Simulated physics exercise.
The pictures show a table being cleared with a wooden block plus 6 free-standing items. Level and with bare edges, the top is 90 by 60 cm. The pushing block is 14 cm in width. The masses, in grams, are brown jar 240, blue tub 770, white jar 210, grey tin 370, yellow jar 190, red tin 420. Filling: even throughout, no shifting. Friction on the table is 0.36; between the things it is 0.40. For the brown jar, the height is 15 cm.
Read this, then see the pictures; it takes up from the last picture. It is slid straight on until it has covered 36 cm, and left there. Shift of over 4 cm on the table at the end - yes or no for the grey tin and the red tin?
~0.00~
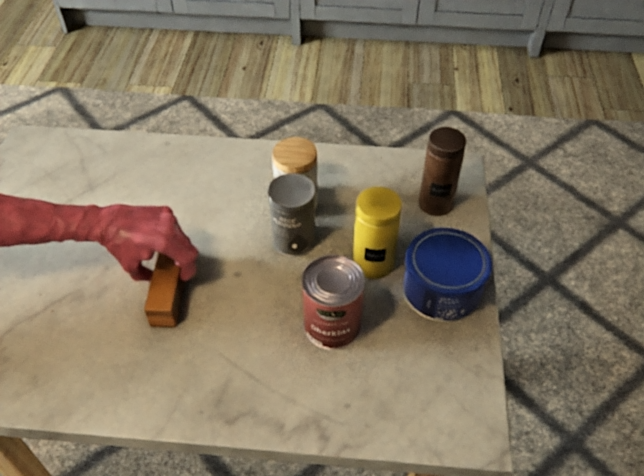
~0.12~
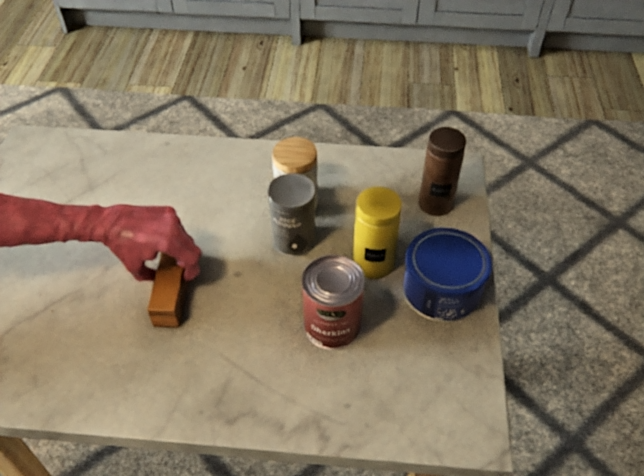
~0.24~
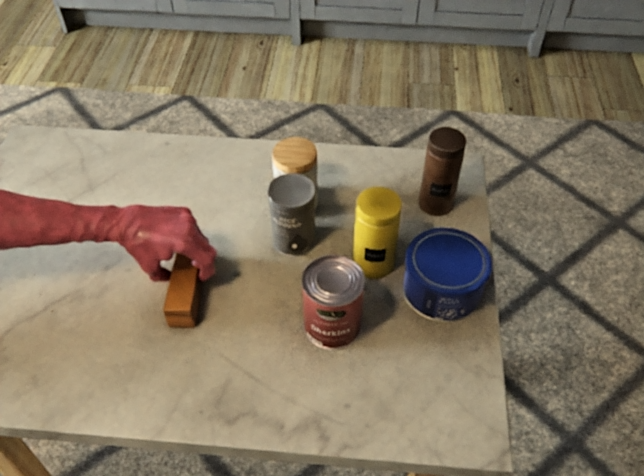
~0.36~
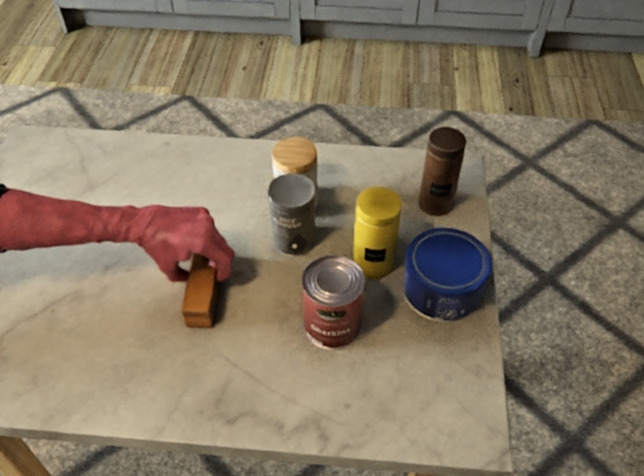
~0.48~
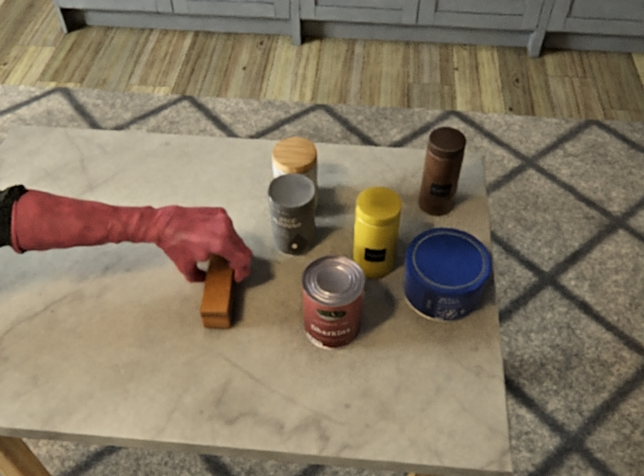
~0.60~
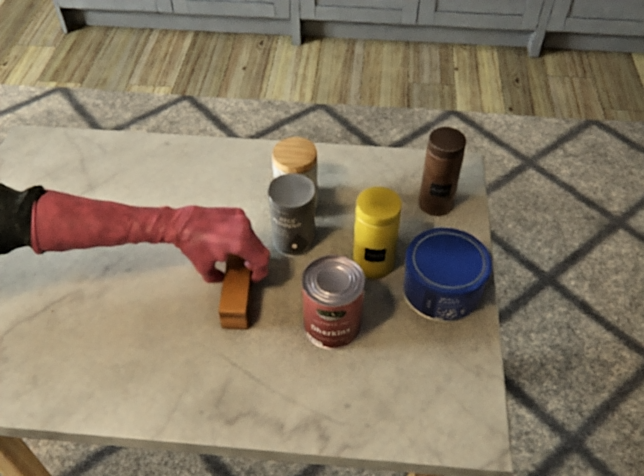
Grey tin - no; red tin - yes.
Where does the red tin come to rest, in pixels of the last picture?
It stops at about (456, 313).
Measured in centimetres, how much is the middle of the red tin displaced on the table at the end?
The shift is close to 17 cm.
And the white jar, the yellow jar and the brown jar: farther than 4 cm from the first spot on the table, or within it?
In short, the white jar stays close to home, the yellow jar leaves its position, the brown jar stays close to home.
Around 1.20 s, 24 cm of push; red tin shifted 5 cm near (370, 304).
Around 1.50 s, 30 cm of push; red tin shifted 12 cm near (417, 308); yellow jar shifted 4 cm; blue tub shifted 2 cm.
Around 1.70 s, 35 cm of push; red tin shifted 16 cm near (448, 312); yellow jar shifted 9 cm; blue tub shifted 6 cm.
Finally (2.2 s), not toppled but over 4 cm from the start, blue tub, yellow jar and red tin; the other 3 still in place (within 4 cm). Final places as that camera would see them, grey tin near (294, 215), red tin near (456, 314).
